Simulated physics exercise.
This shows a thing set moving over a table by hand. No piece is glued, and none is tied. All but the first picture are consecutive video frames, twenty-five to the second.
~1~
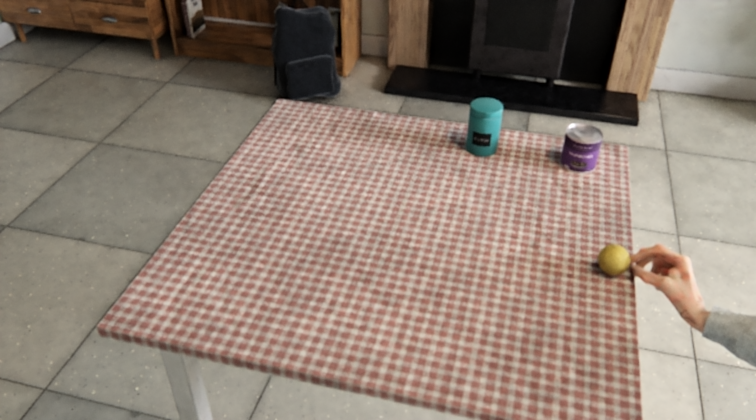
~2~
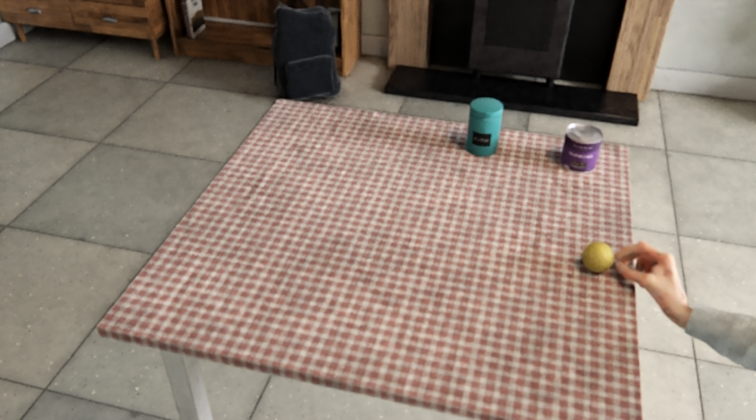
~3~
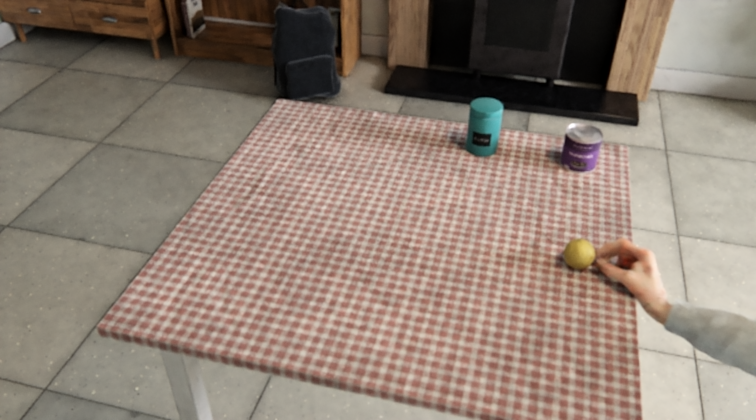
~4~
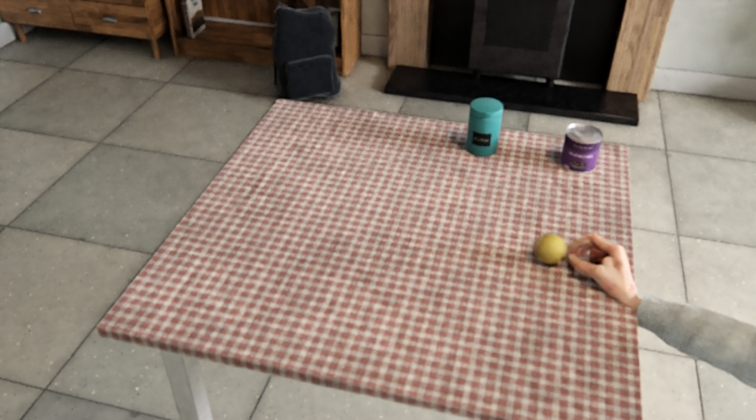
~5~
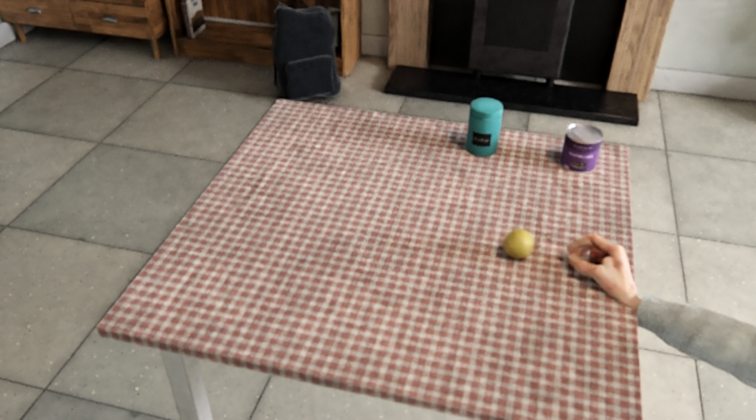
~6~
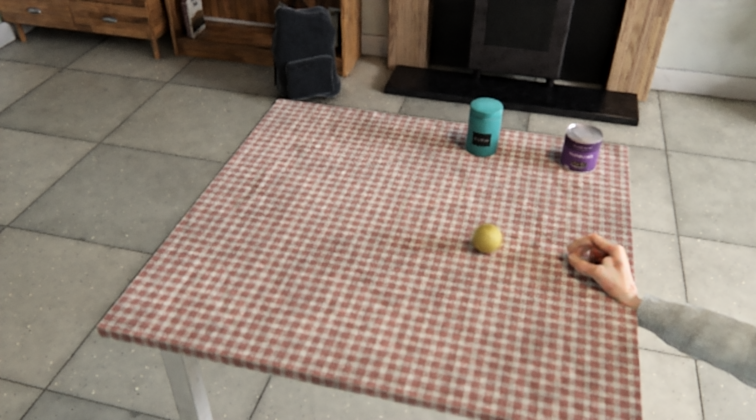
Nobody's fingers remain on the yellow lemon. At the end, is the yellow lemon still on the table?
No.
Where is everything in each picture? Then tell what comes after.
Under the hand; yellow lemon (614, 260), in the first picture.
Under the hand; yellow lemon (598, 257), in the second picture.
Under the hand; yellow lemon (579, 254), in the third picture.
Yellow lemon (551, 249), in the fourth picture.
Yellow lemon (519, 243) moved about its own width, in the fifth picture.
Yellow lemon (487, 238) moved well along, in the sixth picture.
Then, 0.30 s later than the last frame, yellow lemon moved well along near (278, 203).
Then, 0.70 s later than the last frame, yellow lemon now off the table.
When it is over, off the table, yellow lemon.
